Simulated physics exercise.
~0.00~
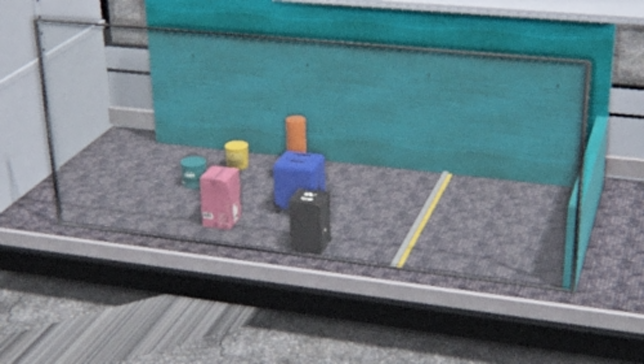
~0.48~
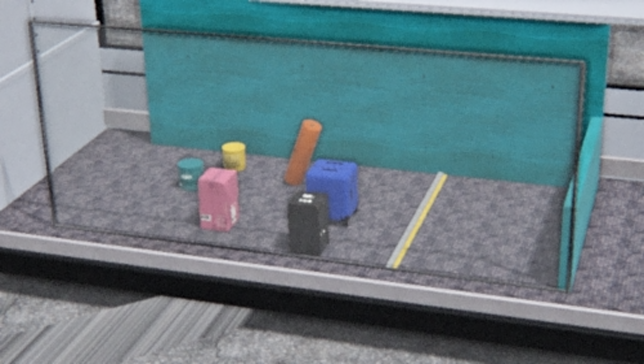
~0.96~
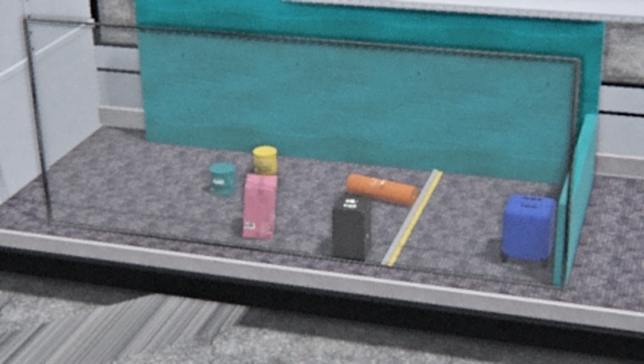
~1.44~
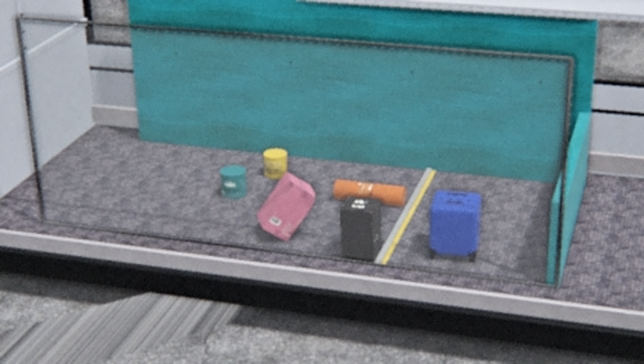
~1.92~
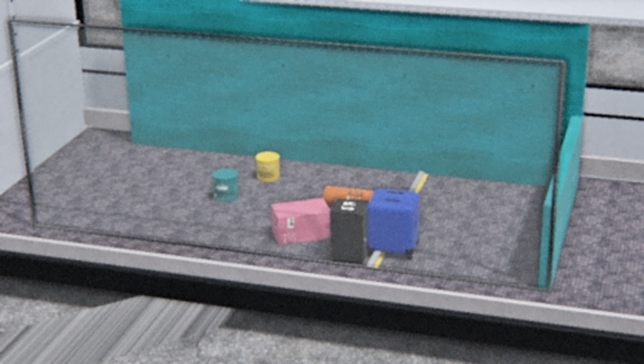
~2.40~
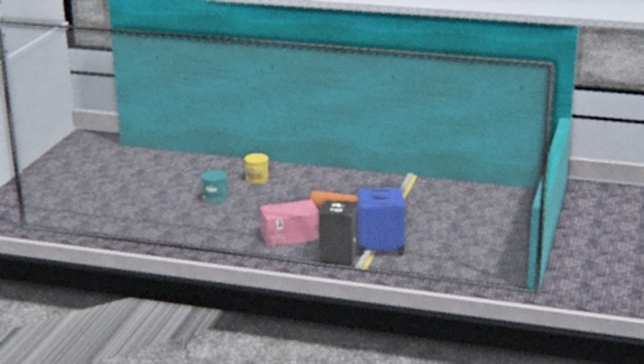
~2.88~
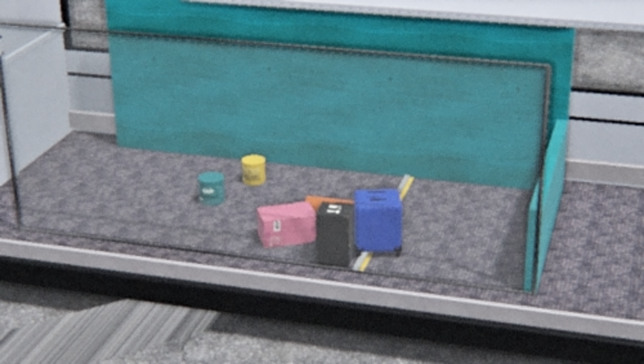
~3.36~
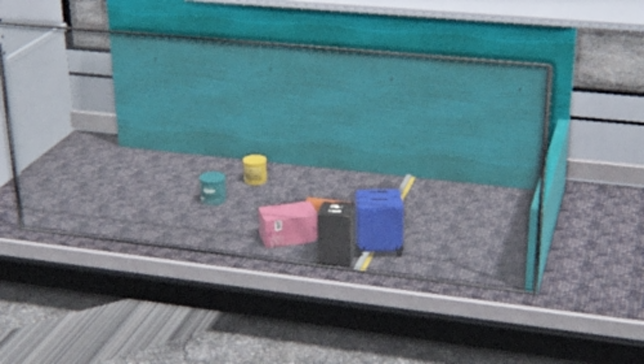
Blue wheeled case rolling right across a yellow line, then back left to rest over it, as orange roll and pink pack topple.
